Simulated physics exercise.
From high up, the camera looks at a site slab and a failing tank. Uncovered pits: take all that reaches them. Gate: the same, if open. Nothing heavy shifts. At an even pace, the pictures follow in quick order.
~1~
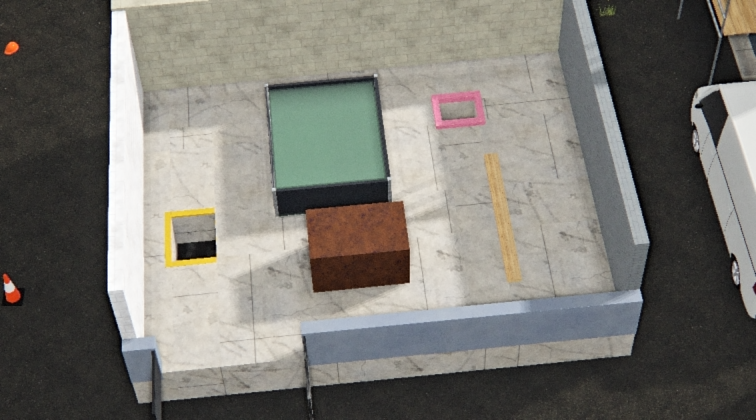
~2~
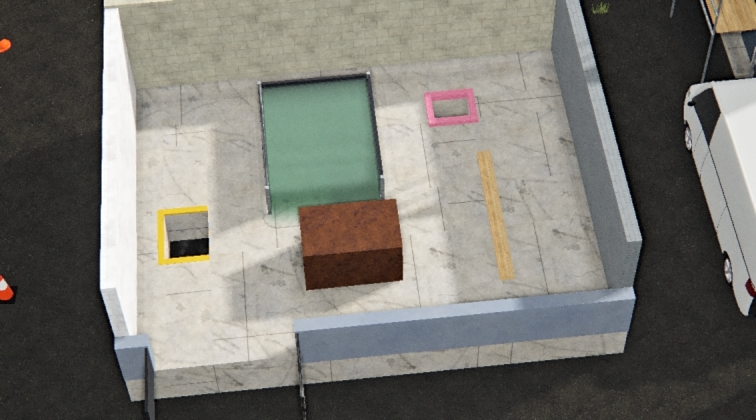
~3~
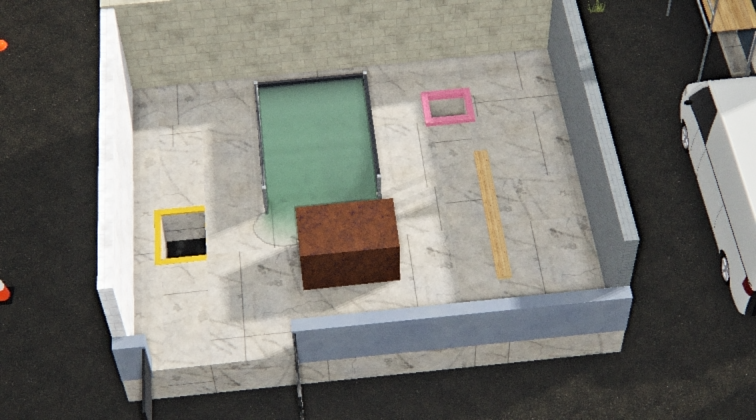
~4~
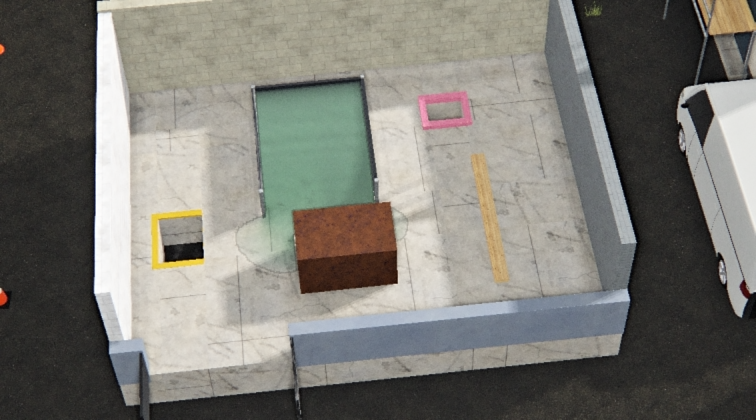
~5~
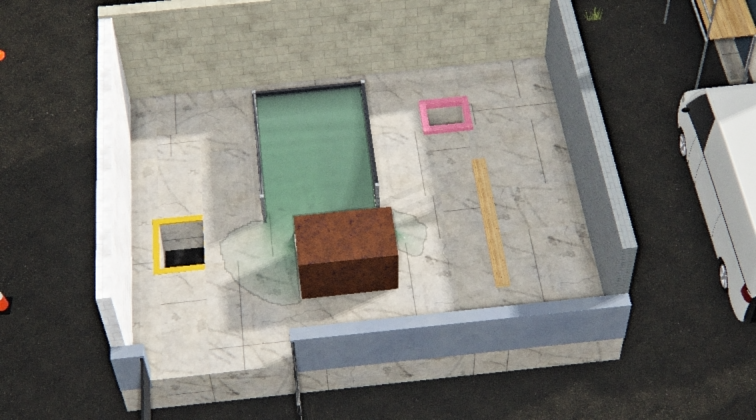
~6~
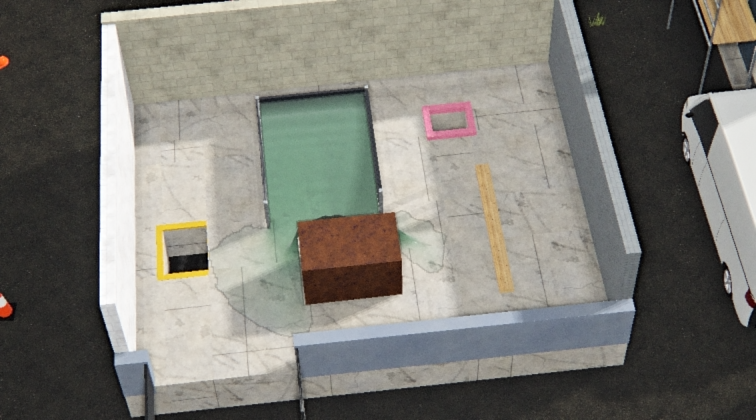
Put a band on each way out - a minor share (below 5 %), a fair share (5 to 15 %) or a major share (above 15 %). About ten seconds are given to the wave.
Result: Gate: Beyond fifteen per cent; yellow pit: Inside five to fifteen per cent; pink pit: Short of five per cent.
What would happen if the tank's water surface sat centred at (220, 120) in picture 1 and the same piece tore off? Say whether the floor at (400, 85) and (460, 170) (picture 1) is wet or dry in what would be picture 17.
Result, in sequence: Unreached; unreached.
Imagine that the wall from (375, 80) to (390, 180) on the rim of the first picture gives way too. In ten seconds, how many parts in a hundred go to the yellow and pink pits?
Out of every hundred parts, yellow takes 2 and pink takes 12.
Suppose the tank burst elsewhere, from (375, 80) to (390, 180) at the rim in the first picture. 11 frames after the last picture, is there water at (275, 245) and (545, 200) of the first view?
Result, point by point: Unwetted; inundated.
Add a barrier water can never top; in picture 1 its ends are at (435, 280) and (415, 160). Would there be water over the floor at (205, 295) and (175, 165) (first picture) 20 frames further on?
In the listed order, the first spot is swamped and the second is spared.
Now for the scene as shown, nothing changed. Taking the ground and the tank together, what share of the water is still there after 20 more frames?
My figure is close to 82 percent.
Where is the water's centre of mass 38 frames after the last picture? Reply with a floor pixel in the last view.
My reading is close to (364, 214).
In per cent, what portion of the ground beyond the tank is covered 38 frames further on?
Estimate: Some 70 in a hundred.
A moment on, water covers 25 % of the floor; the gate 1 %, the yellow pit 0 %, the pink pit 0 %.
Next, water covers 45 % of the floor; the gate 5 %, the yellow pit 2 %, the pink pit 0 %.
Then, water covers 60 % of the floor; the gate 12 %, the yellow pit 5 %, the pink pit 0 %.
Later, water covers 70 % of the floor; the gate 20 %, the yellow pit 8 %, the pink pit 0 %.
In the end, water covers 85 % of the floor; the gate 29 %, the yellow pit 12 %, the pink pit 0 %.
